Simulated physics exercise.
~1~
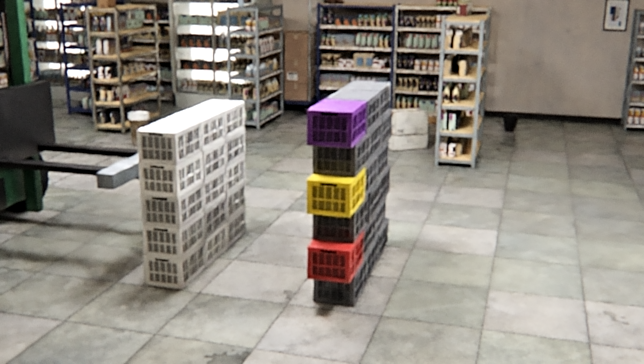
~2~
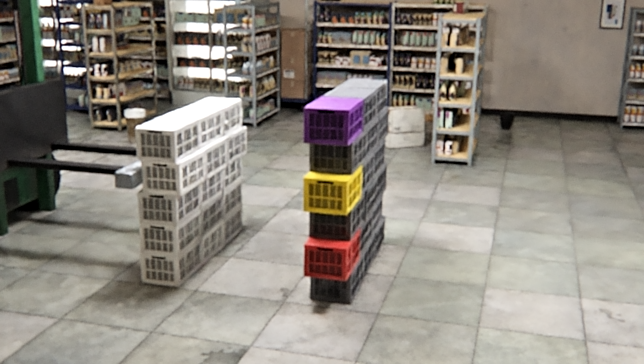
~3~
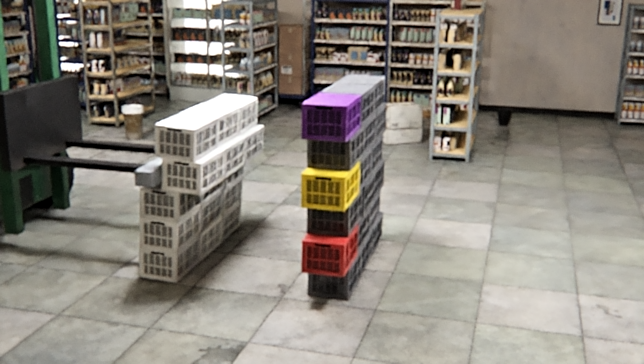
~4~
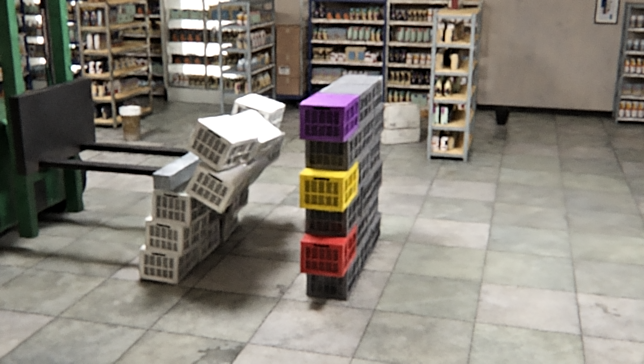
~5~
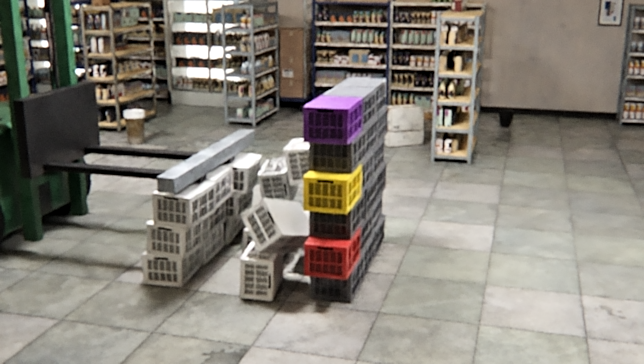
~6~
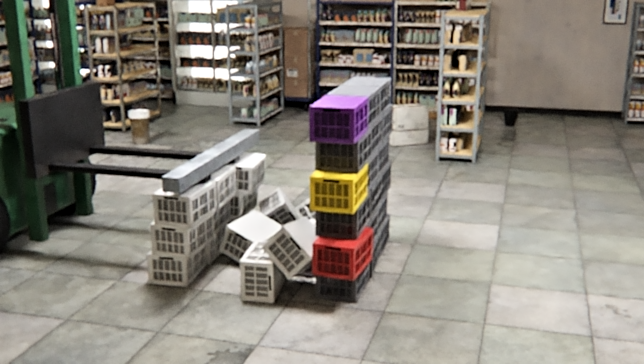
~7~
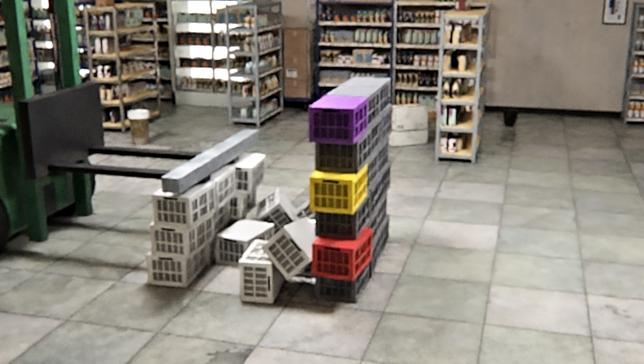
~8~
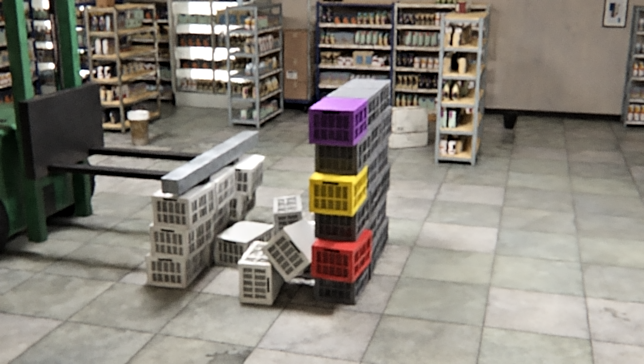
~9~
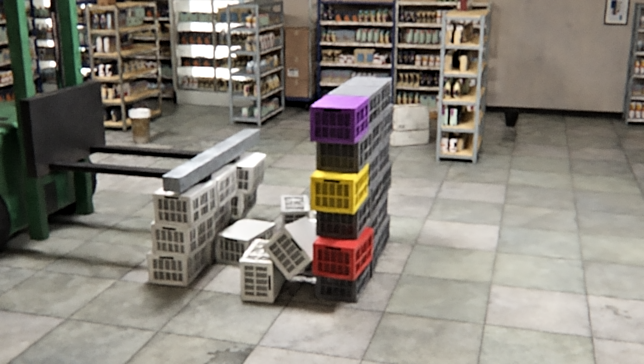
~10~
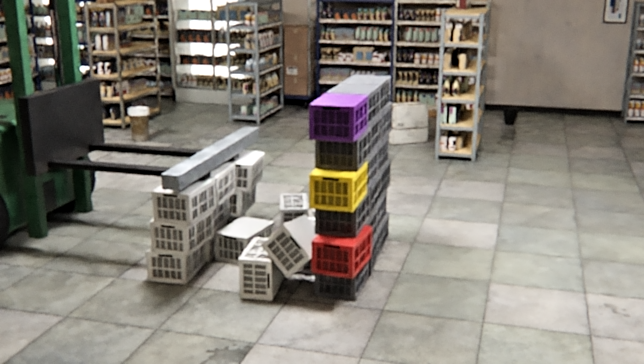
The video shows a green forklift pushing a gray beam rightward into a stack of white crates, toppling its upper crates into the gap beside a dark stack with purple, yellow and red crates. The lower white crates and the dark stack remain standing, with fallen crates heaped between them.
